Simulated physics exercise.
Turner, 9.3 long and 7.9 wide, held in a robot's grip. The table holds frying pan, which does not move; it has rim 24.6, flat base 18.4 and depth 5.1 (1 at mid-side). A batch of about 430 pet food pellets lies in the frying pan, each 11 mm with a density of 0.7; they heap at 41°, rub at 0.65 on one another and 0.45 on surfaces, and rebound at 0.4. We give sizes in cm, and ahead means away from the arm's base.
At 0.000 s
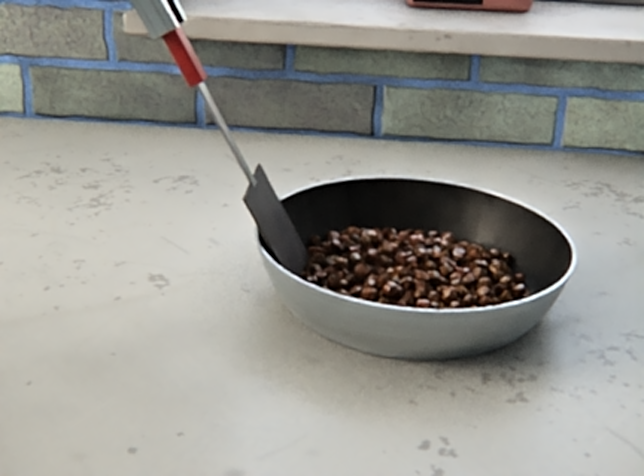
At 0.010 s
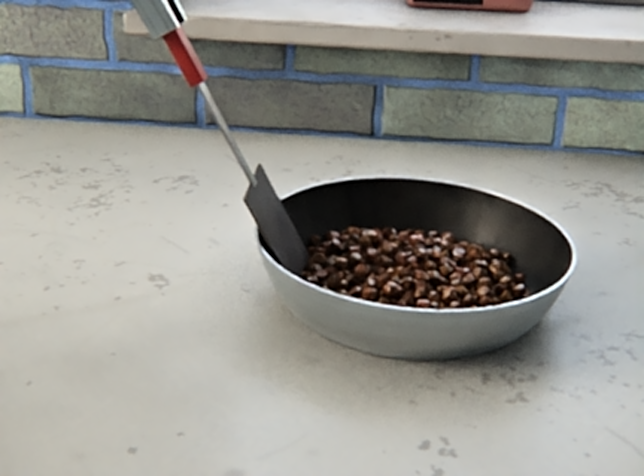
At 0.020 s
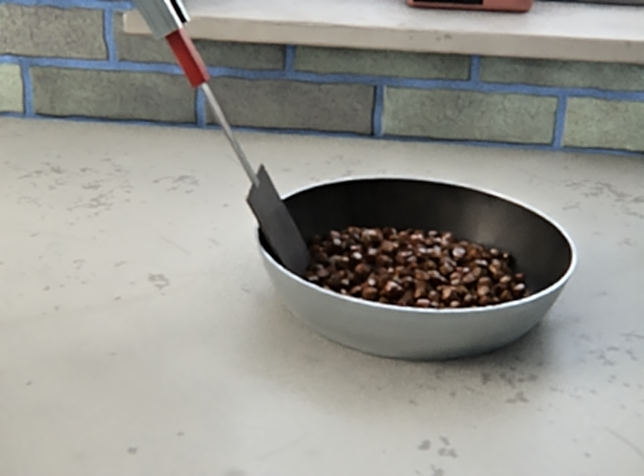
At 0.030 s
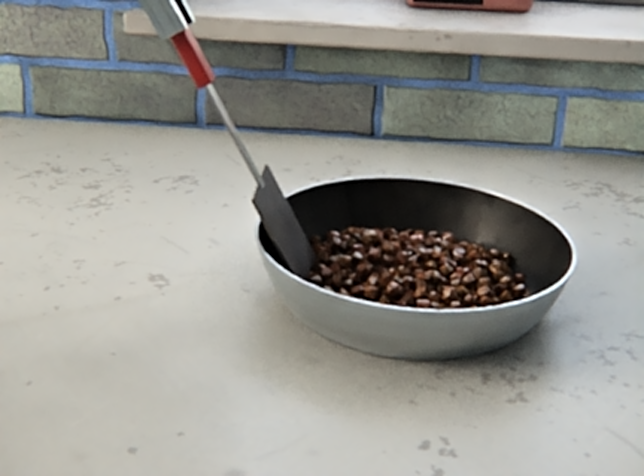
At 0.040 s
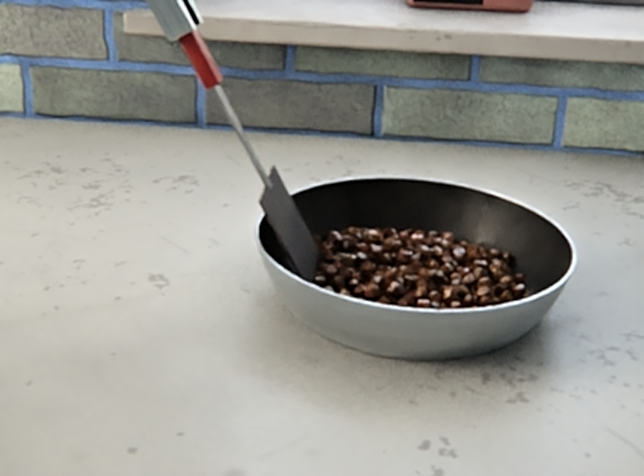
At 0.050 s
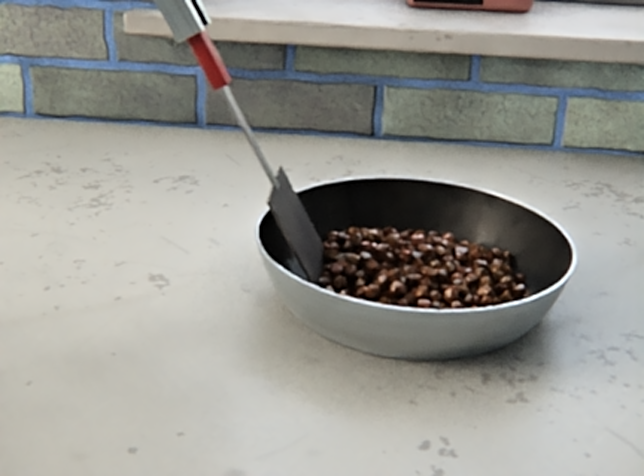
A pale, speckled stone-like worktop in front of a blue-jointed brick wall is seen from slightly above by a camera that stays still. A light grey frying pan with a dark inside sits right of centre, holding a heap of glossy brown pellets, with a dark turner on a red-and-grey handle leaning in at its left side. The turner slides slowly and slightly rightward against the pellets' left edge, while the pan stays put.
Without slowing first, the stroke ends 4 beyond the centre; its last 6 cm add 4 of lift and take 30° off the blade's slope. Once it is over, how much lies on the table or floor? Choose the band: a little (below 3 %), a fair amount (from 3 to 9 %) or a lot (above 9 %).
It is a little, below 3 %.
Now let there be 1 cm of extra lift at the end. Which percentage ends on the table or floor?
Roughly 0 percent of it.
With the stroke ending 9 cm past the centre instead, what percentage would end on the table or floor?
My guess would be around 5 per cent.
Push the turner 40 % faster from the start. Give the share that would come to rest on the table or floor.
Estimated share: Some 0 %.
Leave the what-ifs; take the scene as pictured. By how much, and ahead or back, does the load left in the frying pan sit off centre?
Offset: About 4.0 cm, ahead.
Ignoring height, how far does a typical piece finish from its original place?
About 3 cm.
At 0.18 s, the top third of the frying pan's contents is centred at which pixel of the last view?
About pixel (465, 267).
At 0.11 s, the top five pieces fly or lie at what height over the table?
I'd put it close to 4 cm.
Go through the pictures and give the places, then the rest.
In the first frame, turner top edge at (251, 180), sloping 62°; upper third of the load around (406, 270), from x 300 to 525, top at y 235; 429 in the frying pan.
In the second frame, turner top edge at (252, 180), sloping 62°; upper third of the load around (405, 270), from x 300 to 525, top at y 235.
In the third frame, turner top edge at (254, 180), sloping 62°; upper third of the load around (405, 270), from x 300 to 525, top at y 235.
In the fourth frame, turner top edge at (260, 181), sloping 62°; upper third of the load around (401, 269), from x 300 to 525, top at y 235.
In the fifth frame, turner top edge at (267, 182), sloping 62°; upper third of the load around (403, 268), from x 300 to 525, top at y 235.
In the sixth frame, turner top edge at (274, 183), sloping 62°; upper third of the load around (401, 268), from x 300 to 525, top at y 235; 429 in the frying pan.
By 0.11 s, sloping 62°, highest piece 4 above the table; 429 in the frying pan.
By 0.18 s, sloping 48°, highest piece 5 above the table; 429 in the frying pan.
By 0.41 s, sloping 32°, highest piece 5 above the table; 429 in the frying pan.
By 1.46 s, sloping 32°, highest piece 4 above the table; 429 in the frying pan.
Final count, 429 in the frying pan. That is 0 % on the table or floor.
